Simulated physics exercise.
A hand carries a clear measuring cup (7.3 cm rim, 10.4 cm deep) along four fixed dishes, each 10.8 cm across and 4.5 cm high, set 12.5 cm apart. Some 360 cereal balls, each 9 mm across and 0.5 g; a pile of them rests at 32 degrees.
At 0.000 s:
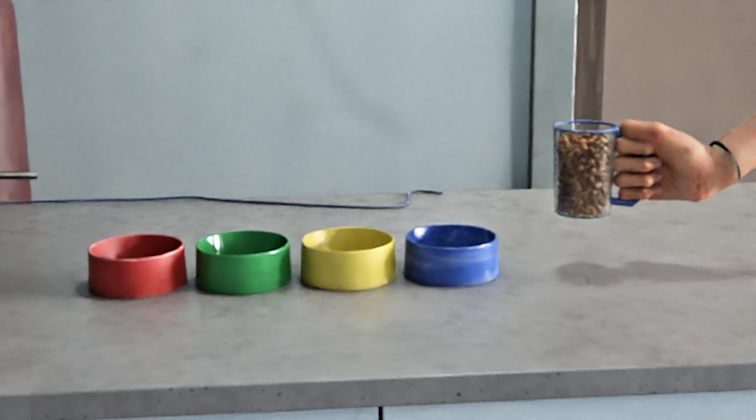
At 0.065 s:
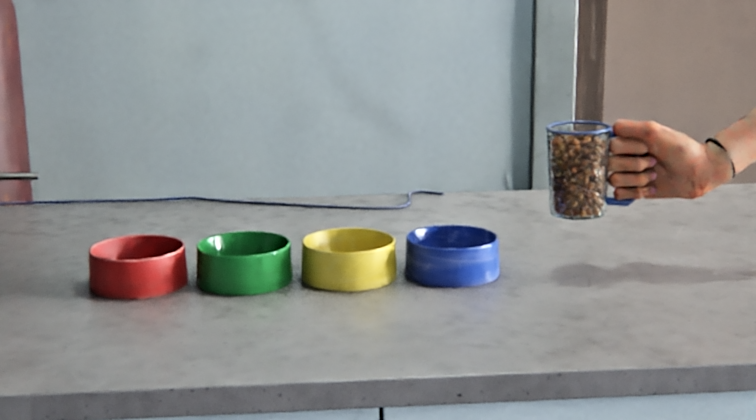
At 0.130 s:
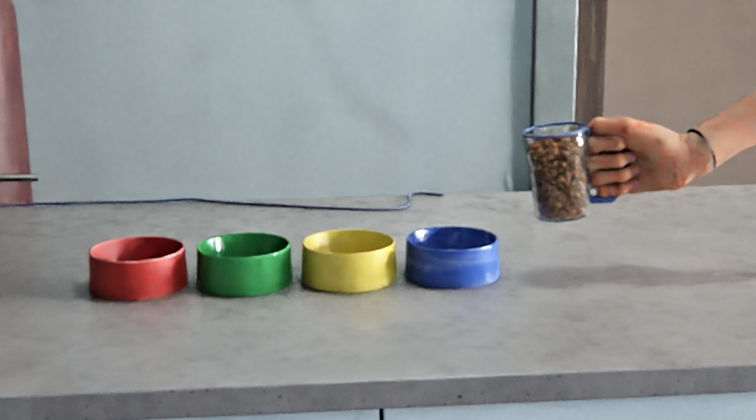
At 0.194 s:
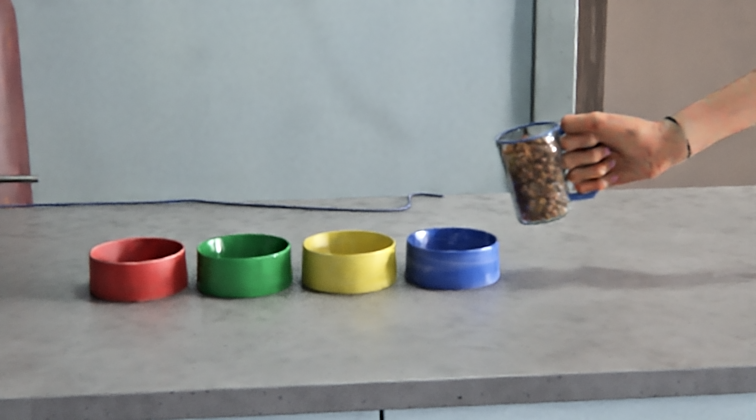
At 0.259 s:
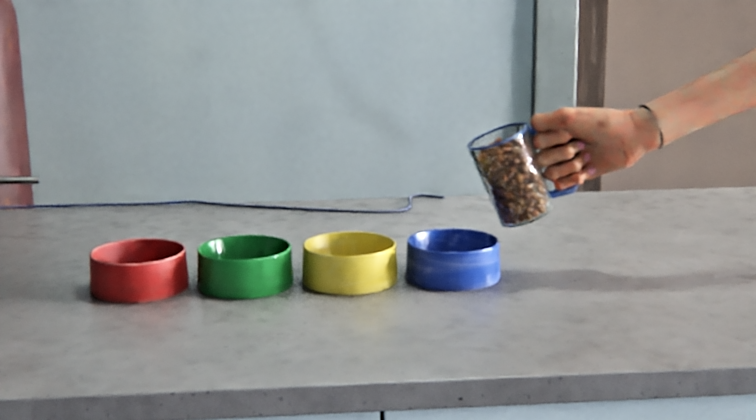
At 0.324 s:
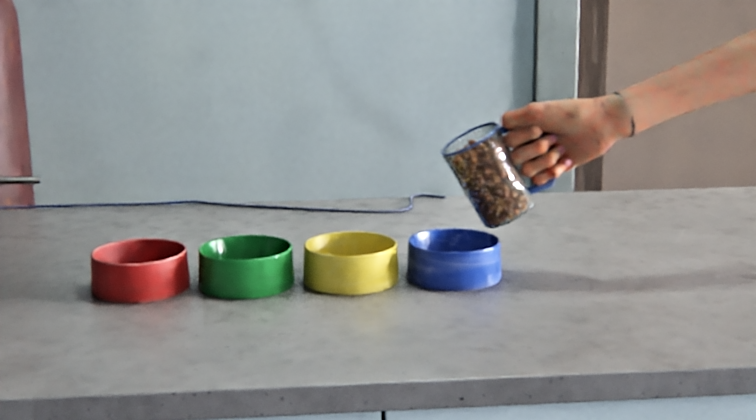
On a gray countertop, a hand held a clear cup of small brown pieces to the right of red, green, yellow and blue bowls, then moved it left while steadily tilting it toward them.
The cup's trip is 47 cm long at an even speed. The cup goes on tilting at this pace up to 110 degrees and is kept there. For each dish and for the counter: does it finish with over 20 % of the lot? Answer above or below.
Red dish: Above; blue dish: Below; green dish: Below; yellow dish: Below; on the counter: Below.
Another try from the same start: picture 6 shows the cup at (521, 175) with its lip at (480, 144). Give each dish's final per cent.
Red 100; blue 0; green 0; yellow 0.
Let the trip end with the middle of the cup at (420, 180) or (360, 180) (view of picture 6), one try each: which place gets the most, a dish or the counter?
The winner: Yellow, then yellow.
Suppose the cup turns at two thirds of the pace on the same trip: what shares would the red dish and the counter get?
Then: Red 100; counter 0.
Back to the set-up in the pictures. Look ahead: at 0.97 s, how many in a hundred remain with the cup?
Roughly 95 per cent.
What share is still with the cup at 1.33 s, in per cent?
Some 25 per cent of the load.
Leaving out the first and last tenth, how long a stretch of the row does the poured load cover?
About 7 cm.
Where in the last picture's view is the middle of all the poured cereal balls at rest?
Near (134, 269).
After 0.71 s, tilt 68 degrees; cup holds 100 %.
After 0.97 s, tilt 96 degrees; cup holds 95 %.
After 1.33 s, tilt 110 degrees; cup holds 25 %, red 70 %.
In the end, at 2.5 s, red 95 %, blue 0 %, green 0 %, yellow 0 %, counter 5 %.
